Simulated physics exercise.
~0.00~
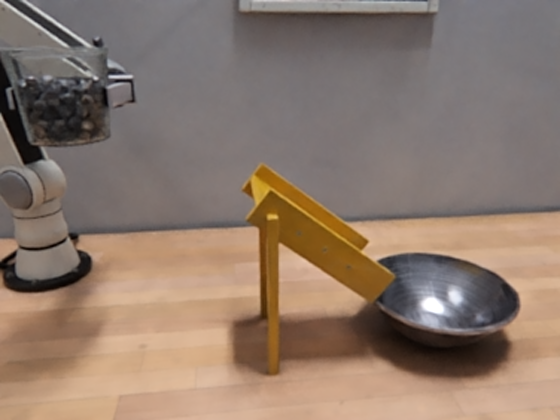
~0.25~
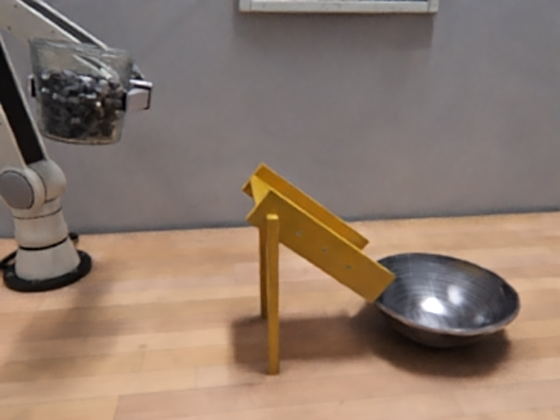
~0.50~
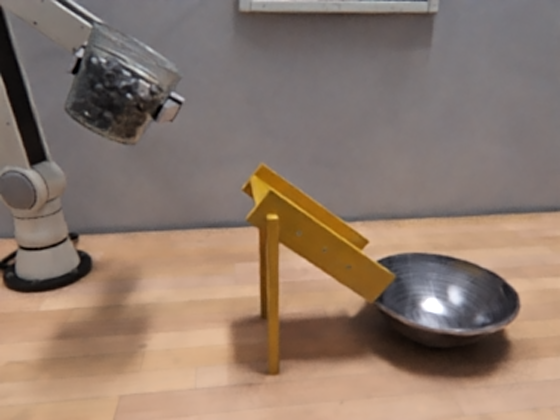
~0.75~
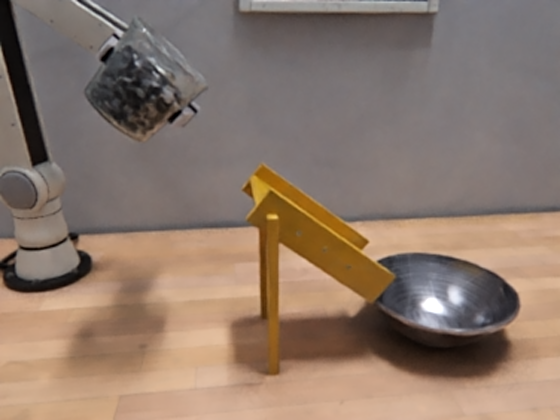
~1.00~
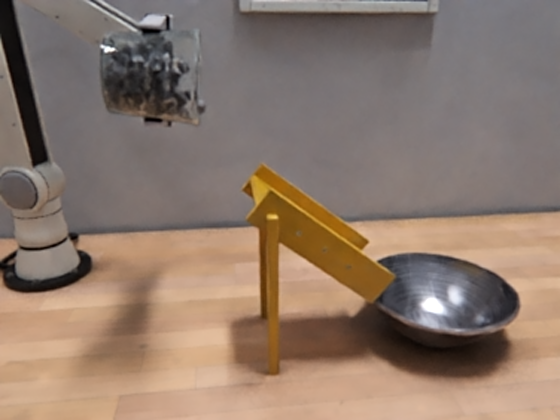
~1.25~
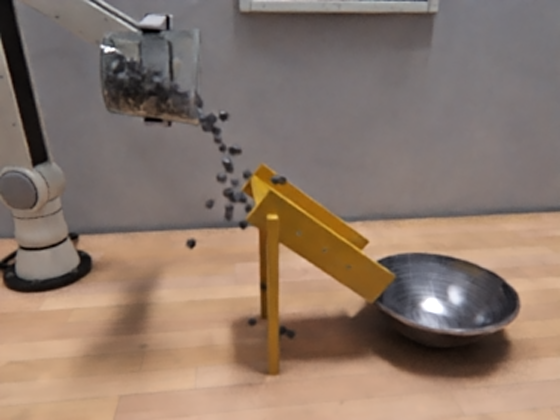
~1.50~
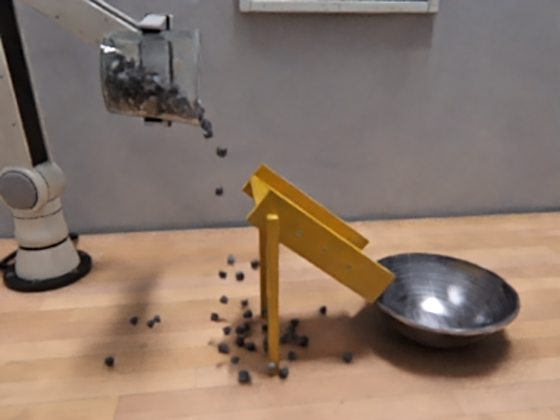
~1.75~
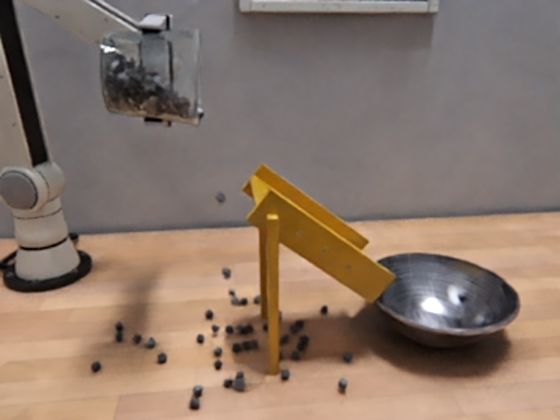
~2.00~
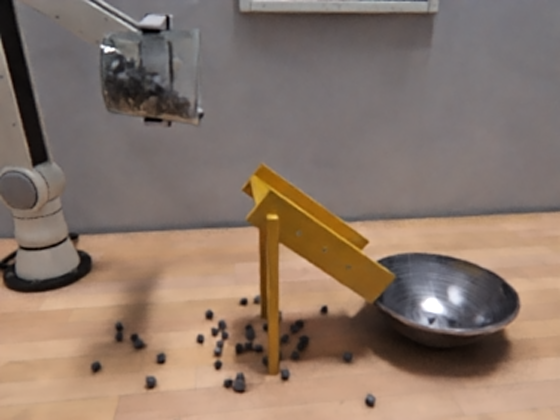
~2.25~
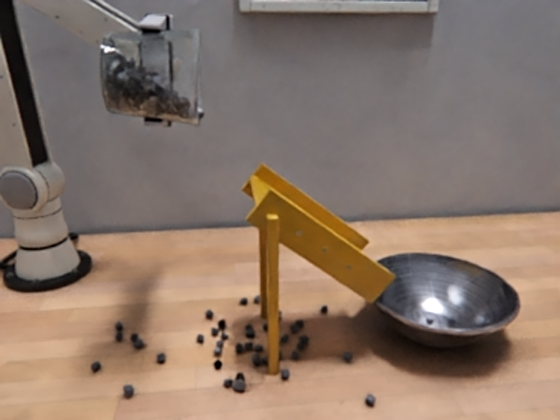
A robot arm tips a clear cup, spilling dark pebbles around the yellow chute onto the table.
